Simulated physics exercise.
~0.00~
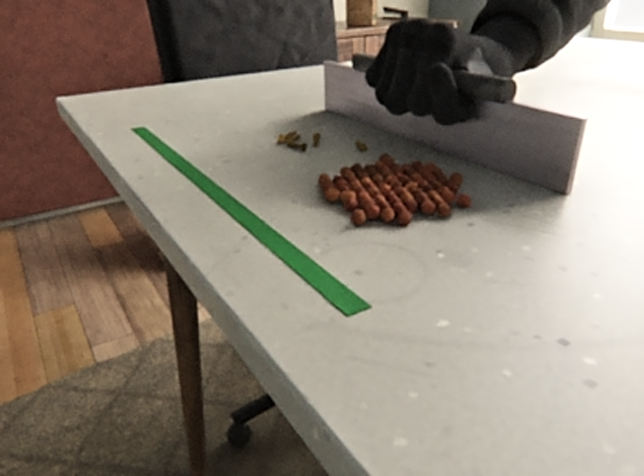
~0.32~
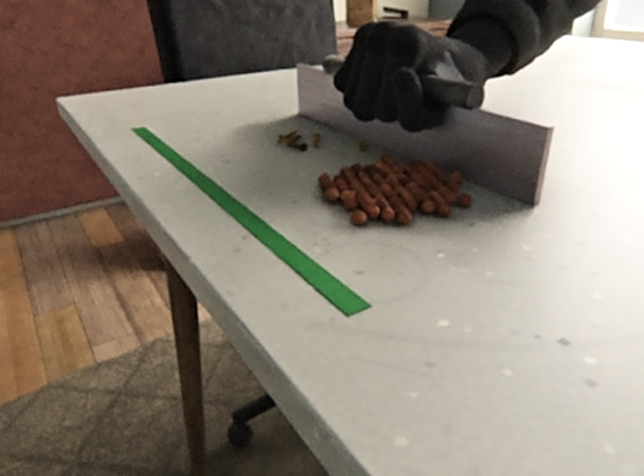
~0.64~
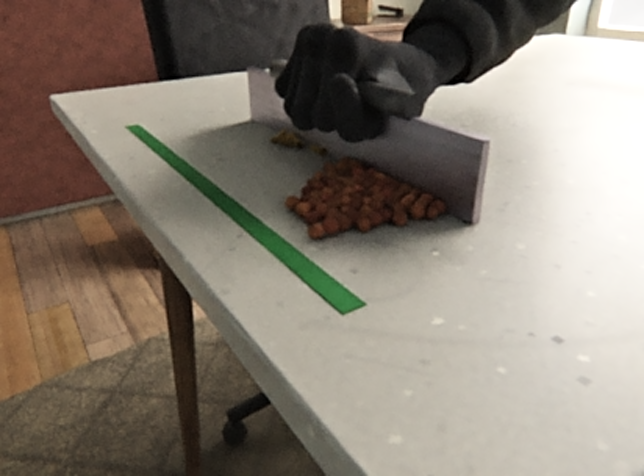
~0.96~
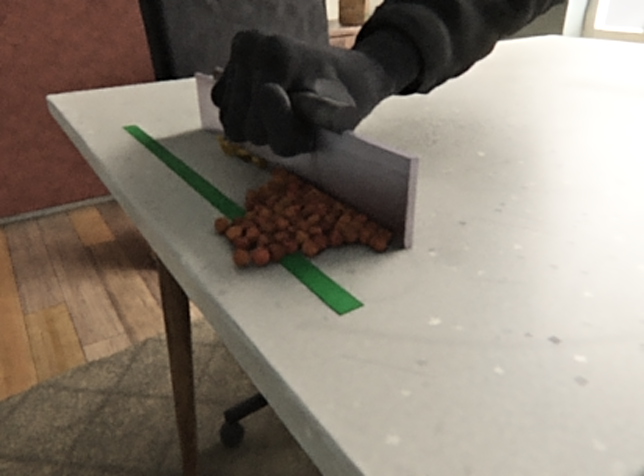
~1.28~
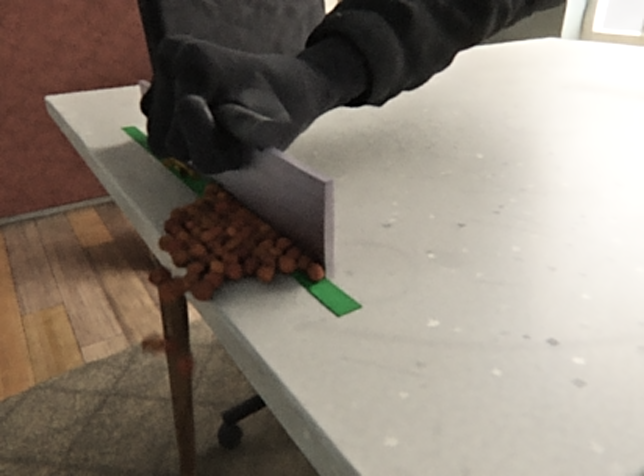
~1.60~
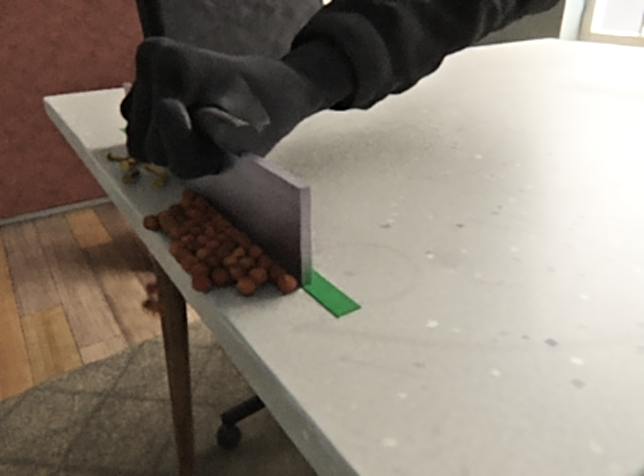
On a pale speckled table, a black-gloved hand holds a flat grey scraper upright behind a heap of reddish-brown pellets and a smaller scattering of yellowish bits farther back. The hand slides the scraper left, reaching the pellets and then pushing both heaps toward a strip of green tape near the table's edge. The pellets bunch together and cross the tape as the scraper follows. When the scraper reaches the tape, some pellets spill over the edge and drop toward the floor. It ends with the scraper at the tape, most pellets lining the edge and the yellowish bits still on the table.
